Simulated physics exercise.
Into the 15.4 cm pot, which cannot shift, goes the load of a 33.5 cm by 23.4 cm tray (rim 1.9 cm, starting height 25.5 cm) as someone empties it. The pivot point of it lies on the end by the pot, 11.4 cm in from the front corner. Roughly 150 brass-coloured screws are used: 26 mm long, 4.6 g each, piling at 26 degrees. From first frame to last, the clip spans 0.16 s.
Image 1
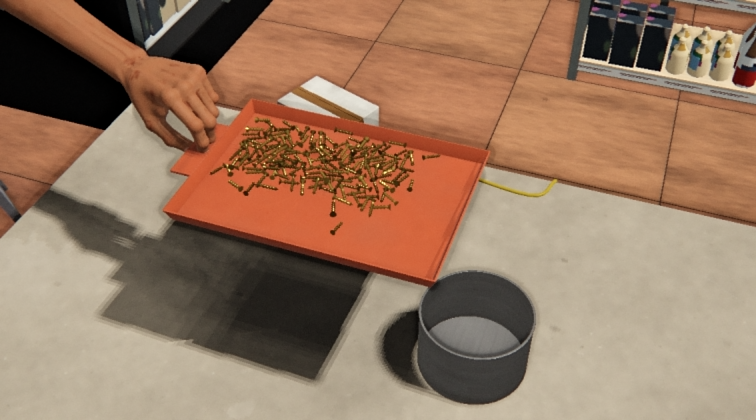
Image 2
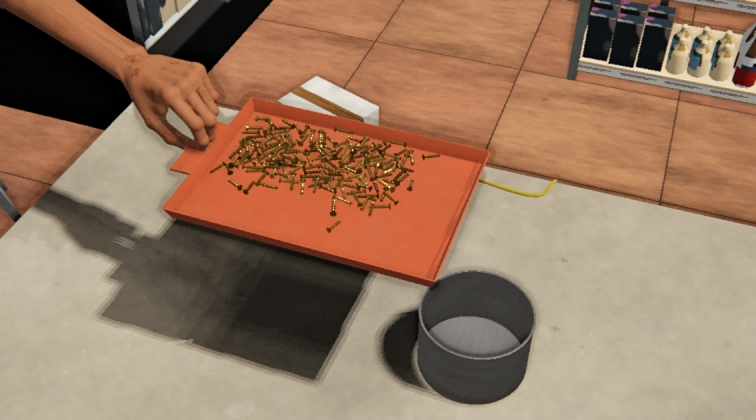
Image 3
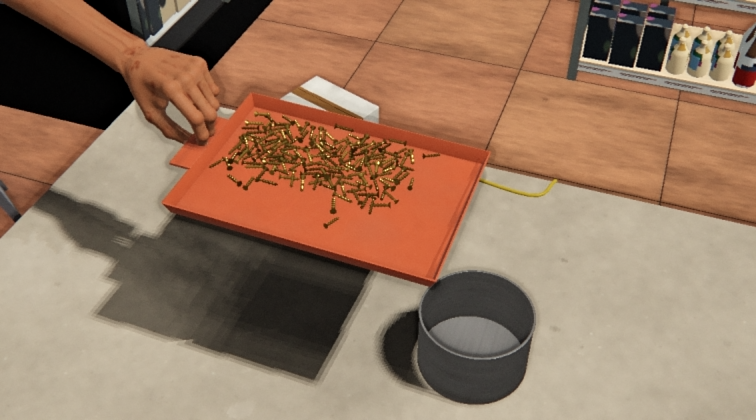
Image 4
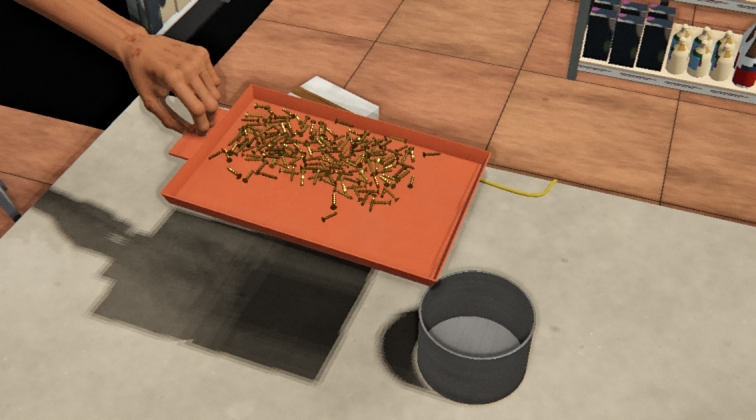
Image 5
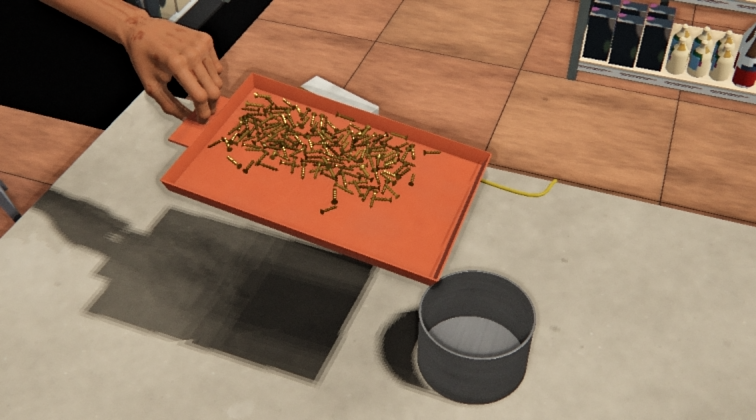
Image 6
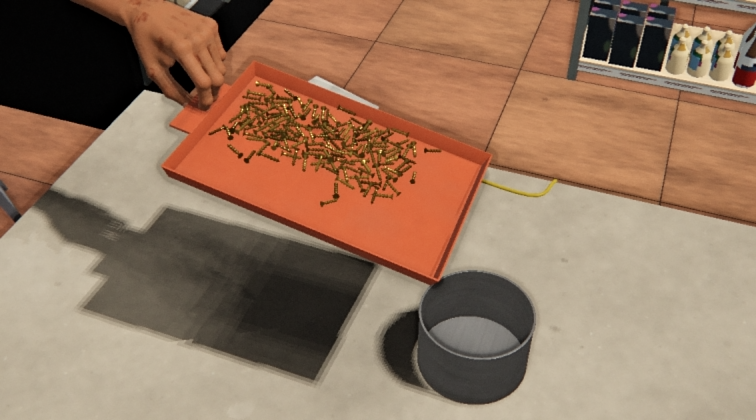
A hand at the left end of an orange tray scattered with brass-coloured screws slowly raised that end, tilting the tray slightly toward an empty grey pot while the screws stayed bunched together.
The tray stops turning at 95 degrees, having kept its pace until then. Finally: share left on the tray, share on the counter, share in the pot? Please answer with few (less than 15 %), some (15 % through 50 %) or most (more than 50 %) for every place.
Tray: Few, counter: Most, pot: Some.
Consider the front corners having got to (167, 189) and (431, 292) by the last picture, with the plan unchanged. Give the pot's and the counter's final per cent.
Final per cent - pot 0, counter 100.
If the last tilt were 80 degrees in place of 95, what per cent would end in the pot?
It would land at about 20 percent.
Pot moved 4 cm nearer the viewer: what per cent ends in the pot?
Share in pot: Approx. 10 %.
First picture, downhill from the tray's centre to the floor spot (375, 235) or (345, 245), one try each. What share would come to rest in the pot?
Roughly 5 per cent on the first try and 0 per cent on the second.
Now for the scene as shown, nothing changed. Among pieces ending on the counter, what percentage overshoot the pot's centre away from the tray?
That comes to roughly 100 percent.
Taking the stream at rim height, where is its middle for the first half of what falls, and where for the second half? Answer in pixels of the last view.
At roughly (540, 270) first, later on at (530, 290).
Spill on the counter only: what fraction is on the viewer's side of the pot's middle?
Some 0 per cent.
Then, 0.35 s after the last picture, tilt 52 degrees; the tray holds 100 %, the pot 0 %.
Then, 0.58 s after the last picture, tilt 79 degrees; the tray holds 30 %, the pot 0 %.
Then, 0.93 s after the last picture, tilt 95 degrees; the tray holds 0 %, the pot 20 %.
In the end, tray 0 %, counter 80 %, pot 20 %.
